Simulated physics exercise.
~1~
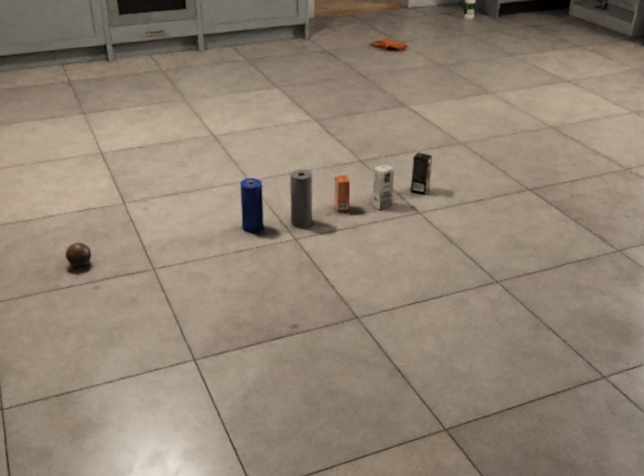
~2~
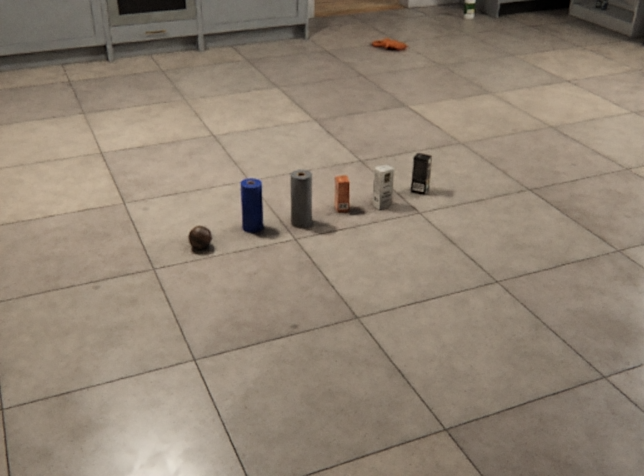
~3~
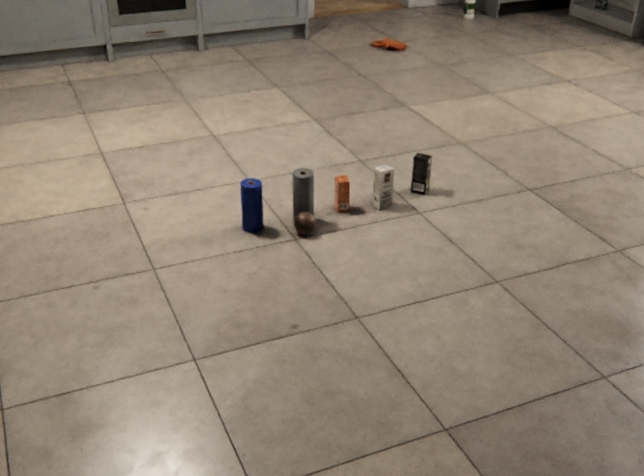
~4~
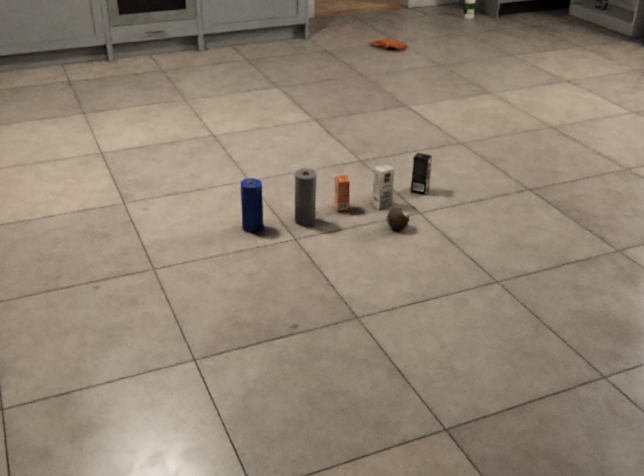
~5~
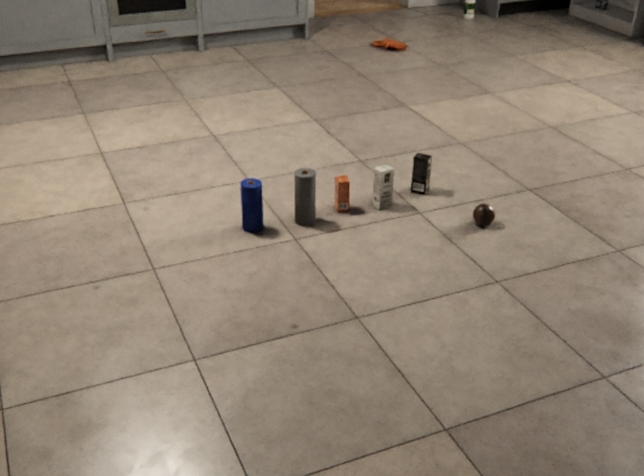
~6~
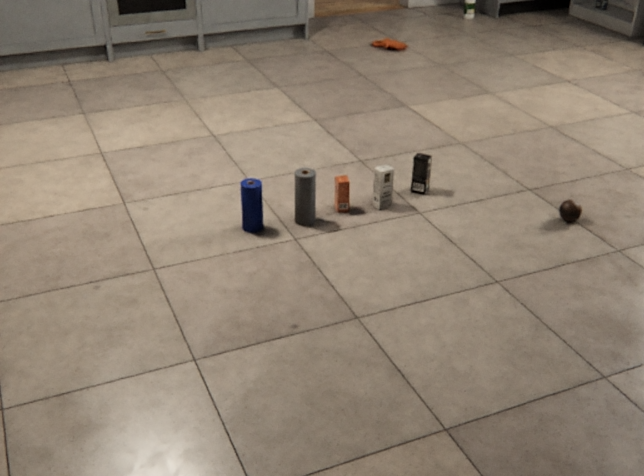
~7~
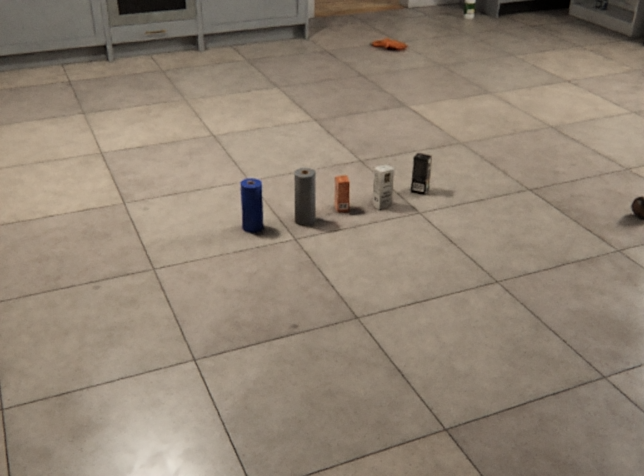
We see a brown ball roll right across a tiled floor, passing in front of a blue roll, a grey roll and three small cartons. The grey roll shifts barely as the ball passes, and all five items remain standing as the ball reaches the right edge, partly out of view.
